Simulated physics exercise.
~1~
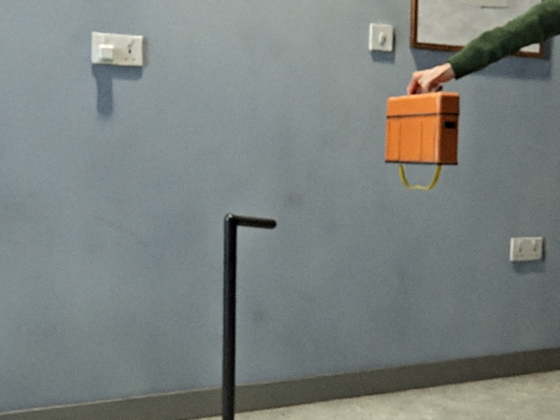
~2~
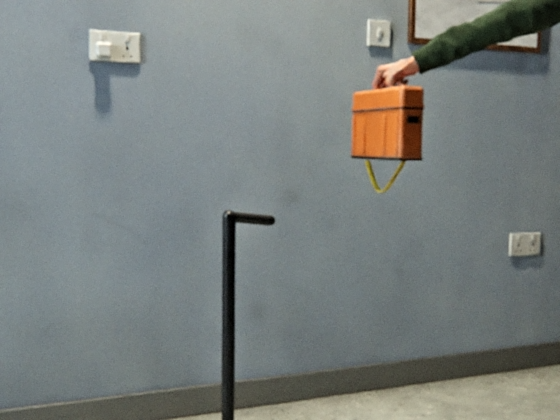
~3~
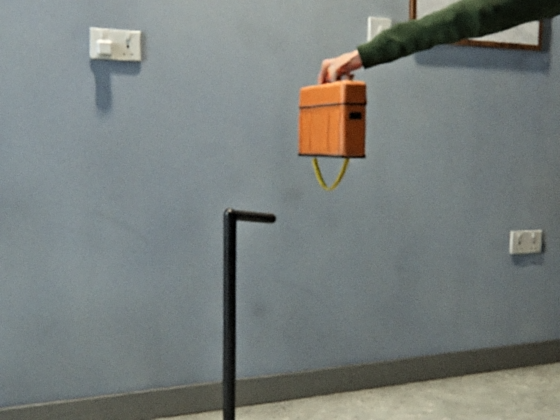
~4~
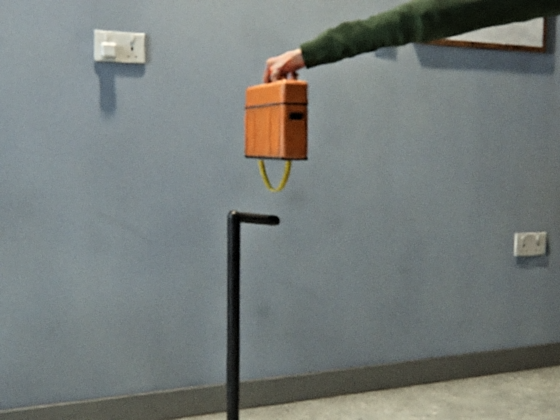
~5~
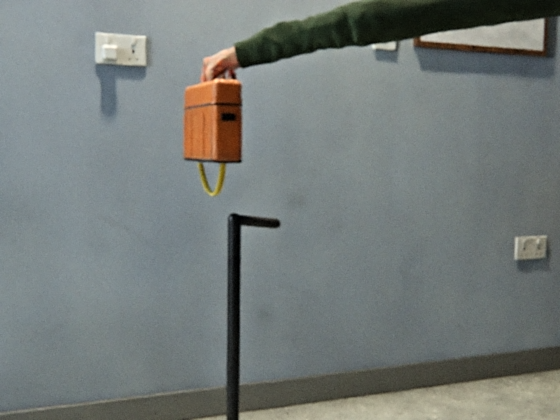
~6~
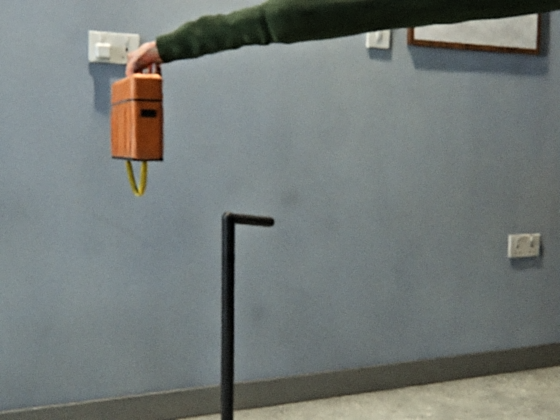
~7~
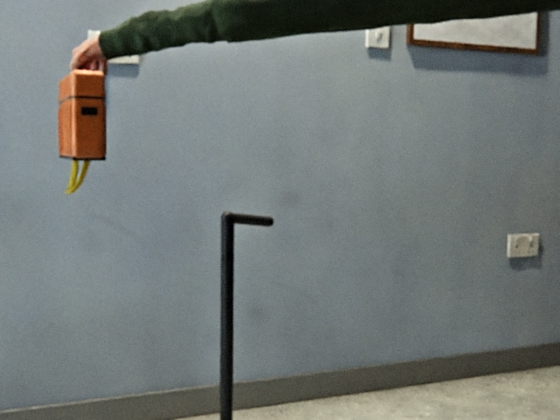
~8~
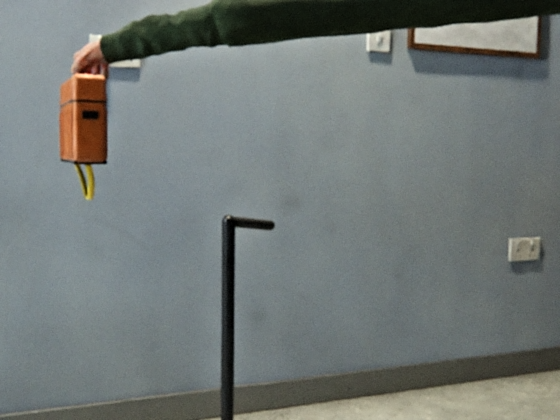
The footage shows a hand in a dark green sleeve carrying an upright orange case with a yellow loop hanging beneath it leftward, passing above a black post with a short arm and ending well to the left, where the hand still holds the case in the air.
